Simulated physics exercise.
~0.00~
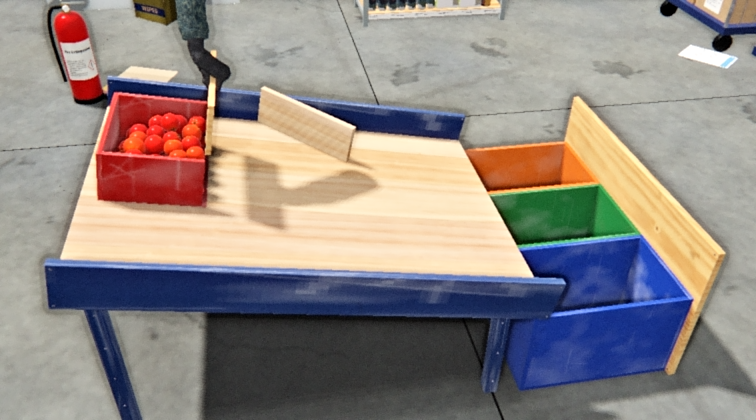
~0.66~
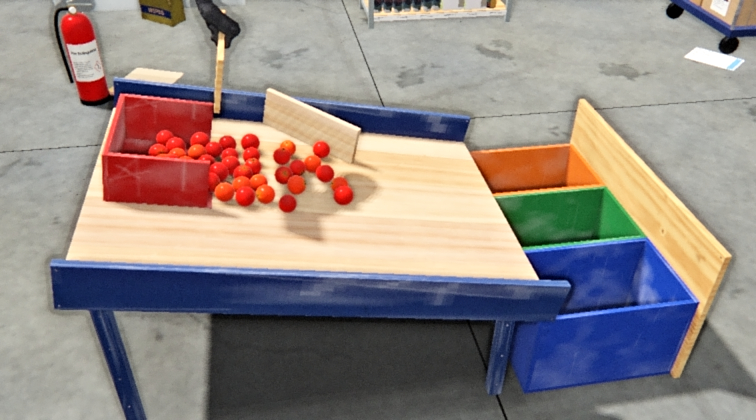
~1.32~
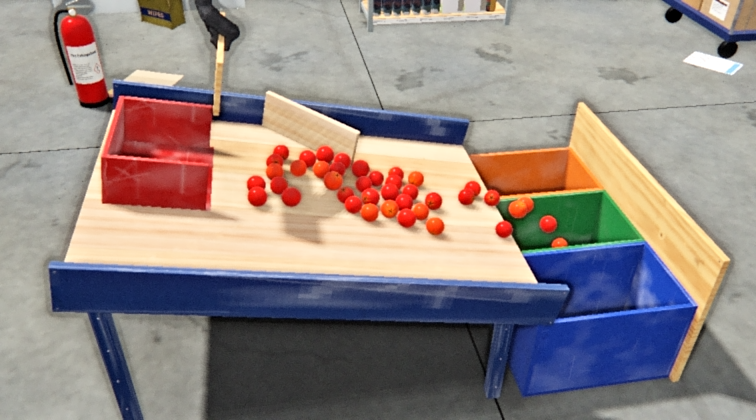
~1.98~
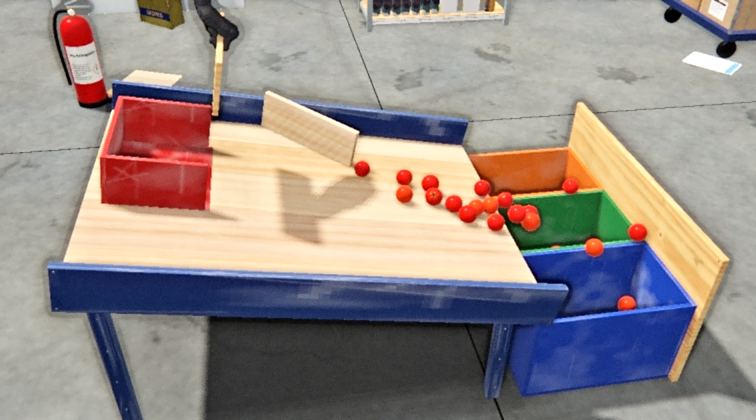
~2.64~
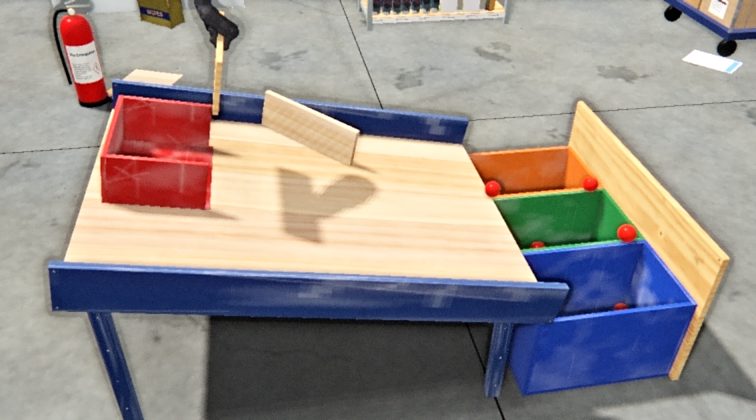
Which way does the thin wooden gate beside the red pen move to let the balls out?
The gate moves up, clearing the open side of the red pen so the balls can roll out.
Red and orange balls spilling from a red pen as its gate lifts, rolling down a walled table and dropping into coloured bins.
